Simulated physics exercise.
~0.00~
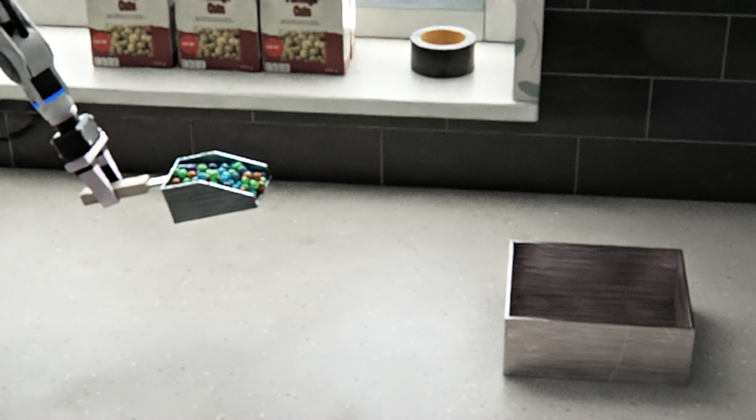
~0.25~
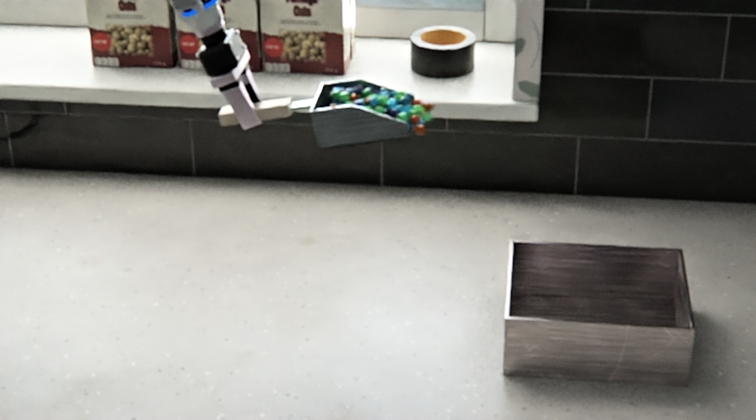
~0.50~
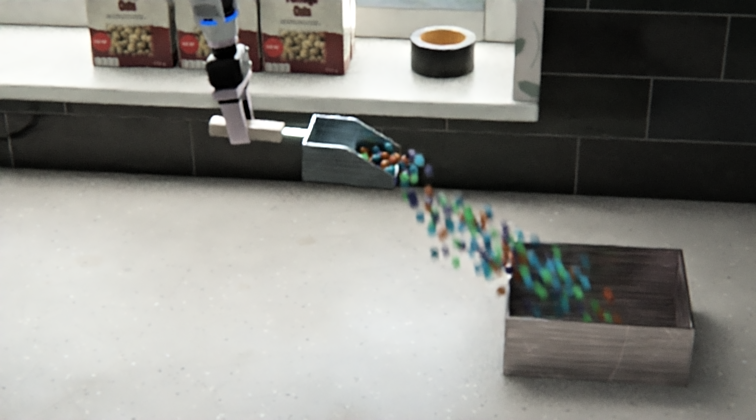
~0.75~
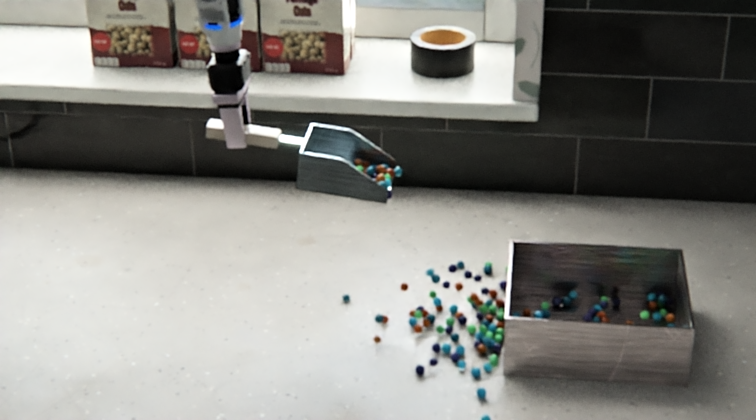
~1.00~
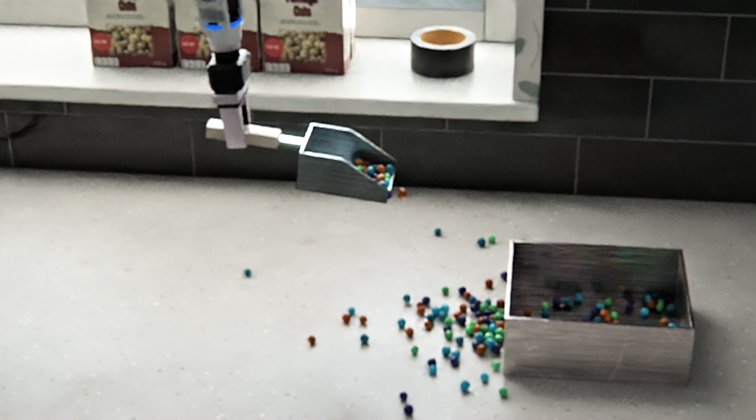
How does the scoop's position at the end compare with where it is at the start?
At the end the scoop is clearly farther to the right, nearer the bin, and a little higher in view than at the start.
On a grey kitchen counter below a windowsill with boxes and a roll of tape, a robot arm at the left holds a scoop heaped with small colourful round sweets, while an open wooden bin stands at the right. The arm lifts the scoop up and to the right, and the sweets slide toward its open front. It then draws back slightly, lowers and tips forward, as a stream of sweets flies down toward the bin. Many land inside, but many others scatter across the counter to its left. The scoop finally hangs still, tilted, with some sweets left in it.
